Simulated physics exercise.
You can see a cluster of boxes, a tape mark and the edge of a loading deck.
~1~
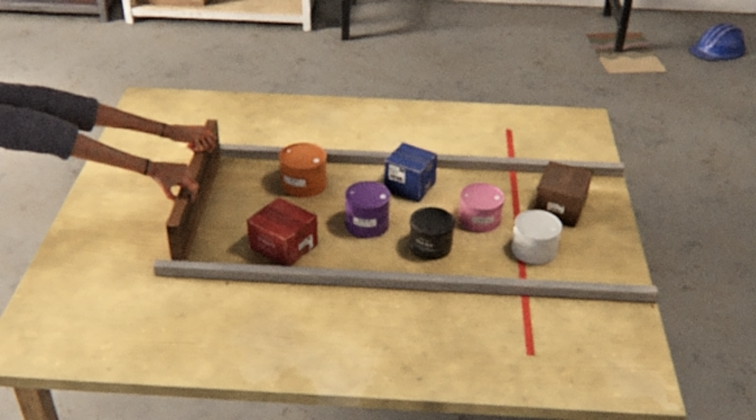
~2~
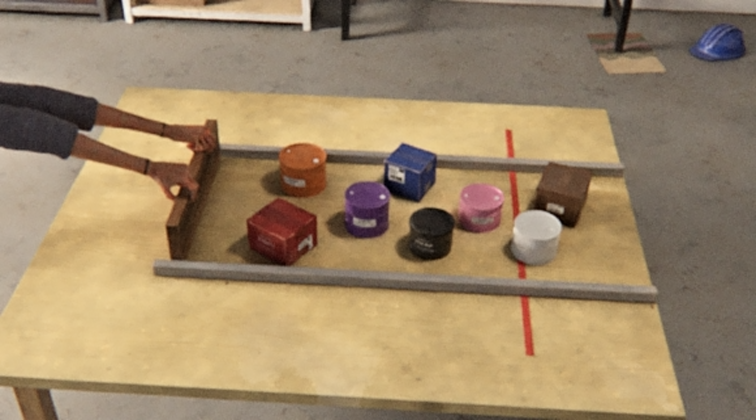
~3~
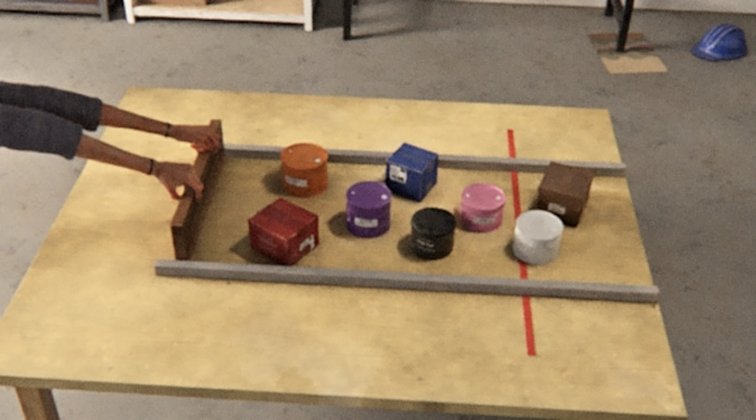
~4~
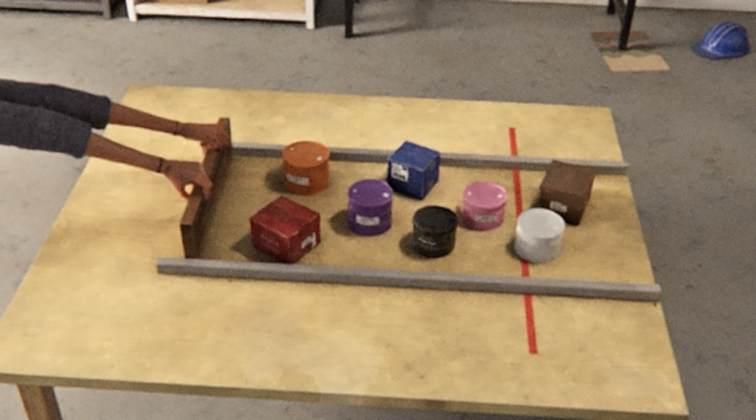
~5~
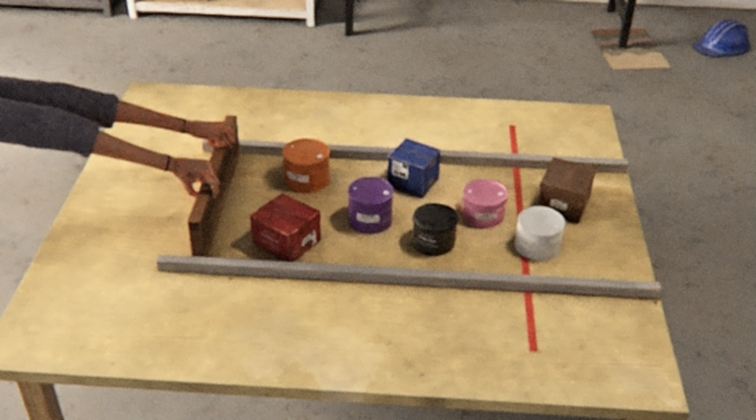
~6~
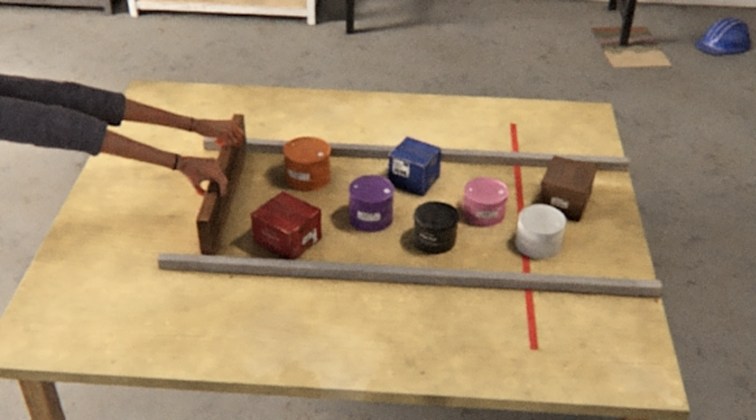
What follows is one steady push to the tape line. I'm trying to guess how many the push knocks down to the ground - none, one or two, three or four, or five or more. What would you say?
I would say none.
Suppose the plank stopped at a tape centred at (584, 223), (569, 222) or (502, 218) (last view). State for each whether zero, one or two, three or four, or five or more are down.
Result per tape, in order - more than four / 1 or 2 / none.
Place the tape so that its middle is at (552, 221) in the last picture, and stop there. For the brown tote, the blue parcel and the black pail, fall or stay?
Okay, so the brown tote ends up down, the blue parcel is still on top, and finally the black pail is still on top.
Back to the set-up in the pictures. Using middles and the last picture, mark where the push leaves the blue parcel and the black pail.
Final centres, in order: Near (583, 170), near (599, 235).
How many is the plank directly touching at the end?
All in all, 3.
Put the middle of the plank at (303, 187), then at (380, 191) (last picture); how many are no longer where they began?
I get 2 at the one place and 5 at the other.
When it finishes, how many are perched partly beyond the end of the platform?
The answer comes to 2.
Early on, none off yet; brown tote at rest near (567, 188); white canister at rest near (540, 232); pink canister at rest near (485, 202).
Finally, the number that fall off is zero.
